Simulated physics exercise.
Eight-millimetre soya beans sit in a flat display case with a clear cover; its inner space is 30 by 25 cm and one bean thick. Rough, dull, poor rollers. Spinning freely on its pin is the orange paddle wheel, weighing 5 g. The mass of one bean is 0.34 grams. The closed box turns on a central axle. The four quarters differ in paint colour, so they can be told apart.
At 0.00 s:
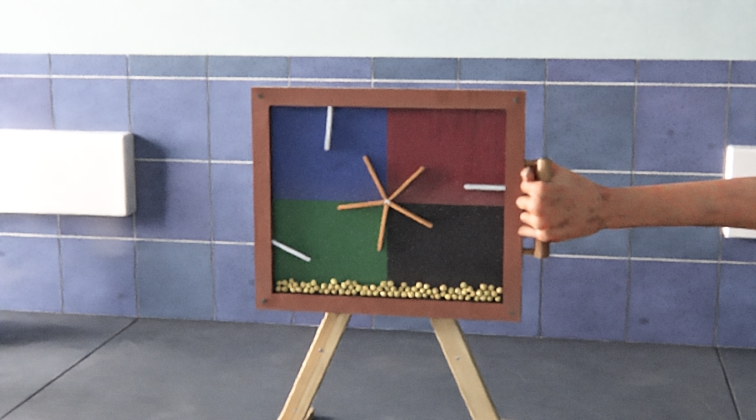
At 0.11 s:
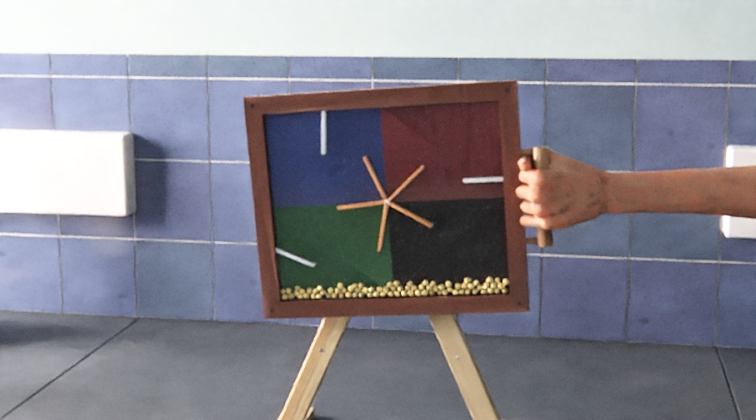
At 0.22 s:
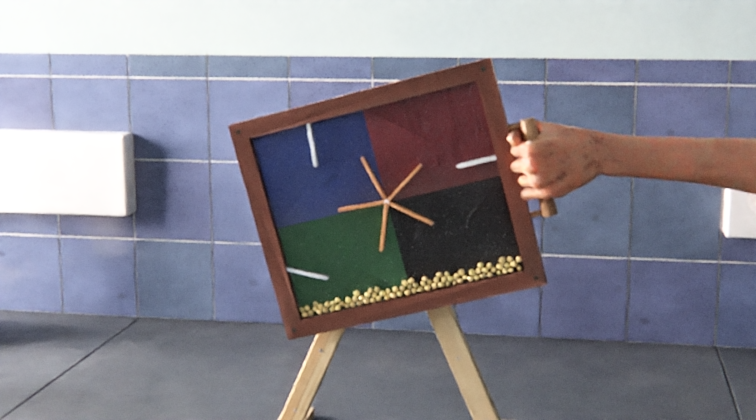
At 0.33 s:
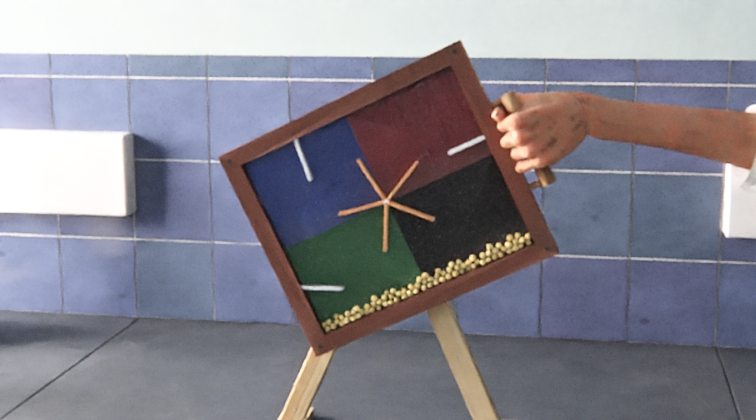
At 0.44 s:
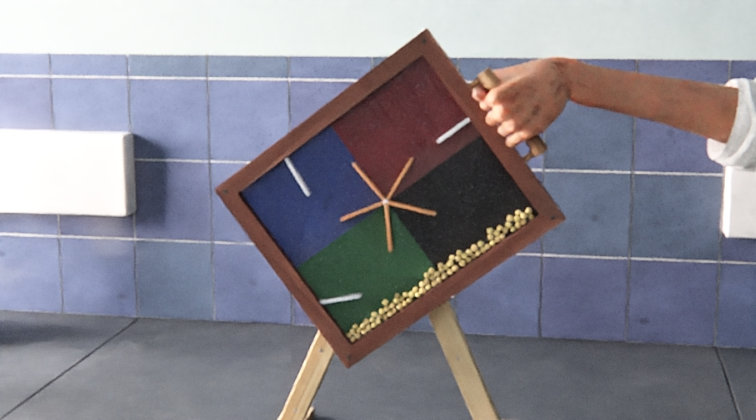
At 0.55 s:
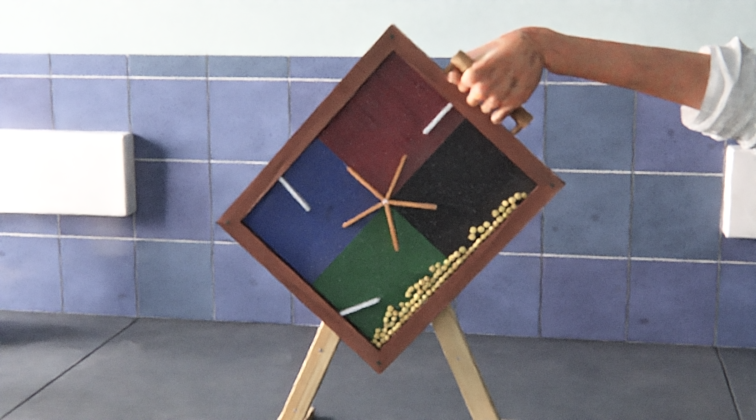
A hand turning a framed four-coloured box anticlockwise on its stand, the yellowish beans inside shifting into a slope along the lower edge.
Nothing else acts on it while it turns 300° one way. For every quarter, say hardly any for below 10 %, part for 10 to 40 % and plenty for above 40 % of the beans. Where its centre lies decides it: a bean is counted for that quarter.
Red part, blue hardly any, green hardly any, black plenty.
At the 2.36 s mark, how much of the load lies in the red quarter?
Share: About 10 percent.
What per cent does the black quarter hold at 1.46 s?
Share: Some 0 per cent.
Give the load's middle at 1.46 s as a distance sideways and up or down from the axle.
Position estimate: Right 12 cm, below 6 cm.
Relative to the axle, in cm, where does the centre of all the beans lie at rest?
Some 3 cm right and 13 cm below.
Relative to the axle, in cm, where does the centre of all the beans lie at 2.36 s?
About 8 cm right and 3 cm above.
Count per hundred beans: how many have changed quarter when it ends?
I'd say something like 60 percent.
After 1.46 s, it stands 139° anticlockwise; the beans' middle is 12 cm right of and 6 cm below the centre; blue 35 %, green 65 %.
After 2.36 s, it has come round 229° anticlockwise; the beans' middle is 8 cm right of and 3 cm above the centre; red 10 %, blue 55 %, green 35 %.
After 3.14 s, it has come round 300° anticlockwise; the beans' middle is 4 cm right of and 3 cm below the centre; red 35 %, blue 35 %, green 5 %, black 25 %.
At rest by 5.6 s, it has come round 300° anticlockwise; red 35 %, blue 0 %, green 0 %, black 65 %.
